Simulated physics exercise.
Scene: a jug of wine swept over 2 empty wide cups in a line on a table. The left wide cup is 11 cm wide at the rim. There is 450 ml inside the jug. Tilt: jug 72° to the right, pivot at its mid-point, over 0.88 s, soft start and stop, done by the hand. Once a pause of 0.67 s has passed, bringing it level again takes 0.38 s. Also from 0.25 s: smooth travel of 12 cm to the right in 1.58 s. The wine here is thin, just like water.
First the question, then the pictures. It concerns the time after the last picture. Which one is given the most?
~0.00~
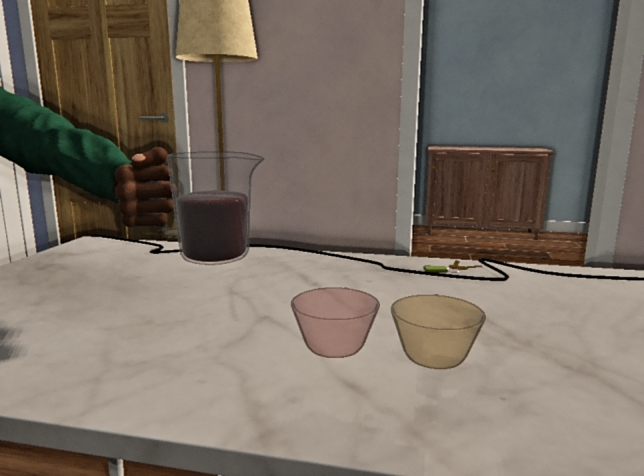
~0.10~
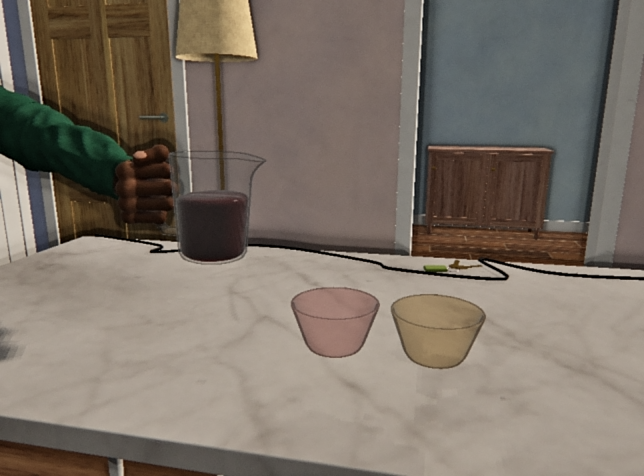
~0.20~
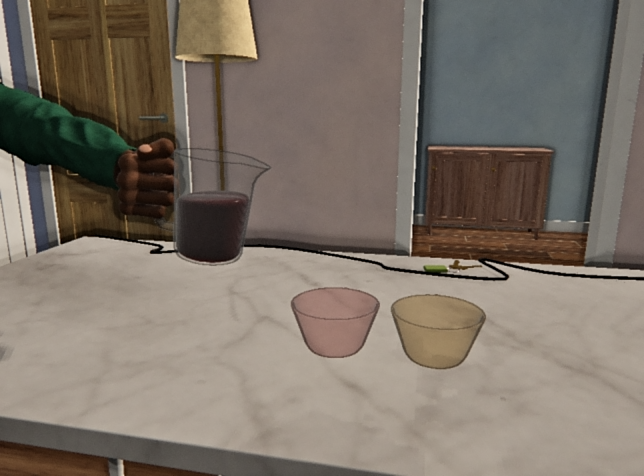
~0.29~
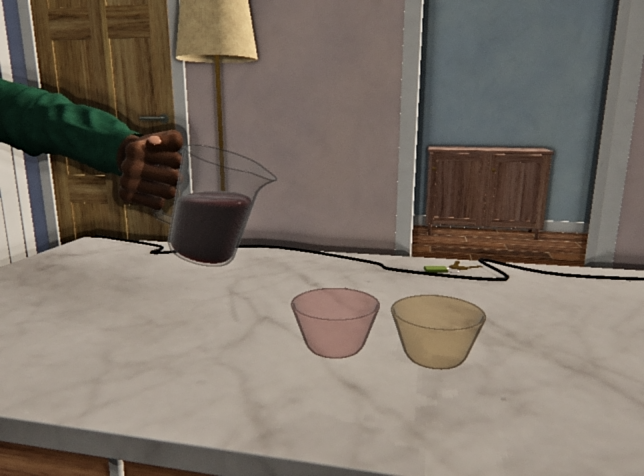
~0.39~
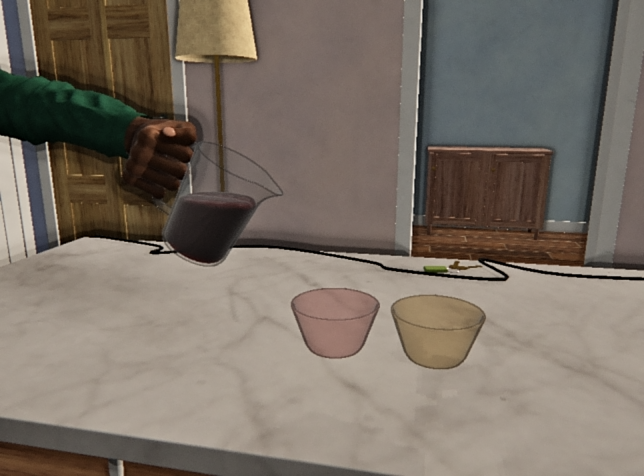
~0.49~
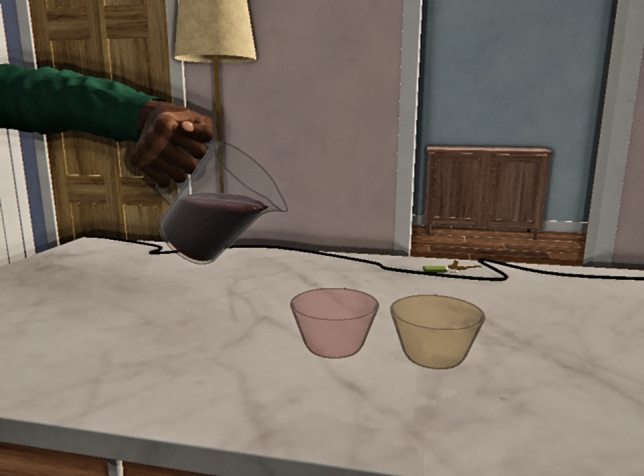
Finding: The left position collects the largest amount.
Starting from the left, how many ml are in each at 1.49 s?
150 ml left, 10 ml right, roughly.
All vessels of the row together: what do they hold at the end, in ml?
If you add every vessel, it's close to 170 ml.
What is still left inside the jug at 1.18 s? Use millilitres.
Some 230 ml are still held at that time.
By 0.89 s the tilt is 72° and from the left they hold 45 ml, 0 ml, the jug 345 ml, and 0 ml is on the table.
By 1.18 s the tilt is 72° and from the left they hold 100 ml, 0 ml, the jug 225 ml, and 30 ml is on the table.
By 1.49 s the tilt is 72° and from the left they hold 150 ml, 5 ml, the jug 170 ml, and 105 ml is on the table.
By 1.82 s the tilt is 15° and from the left they hold 150 ml, 25 ml, the jug 150 ml, and 125 ml is on the table.
At rest from the left they hold 150 ml, 25 ml, the jug 150 ml, and 125 ml is on the table.
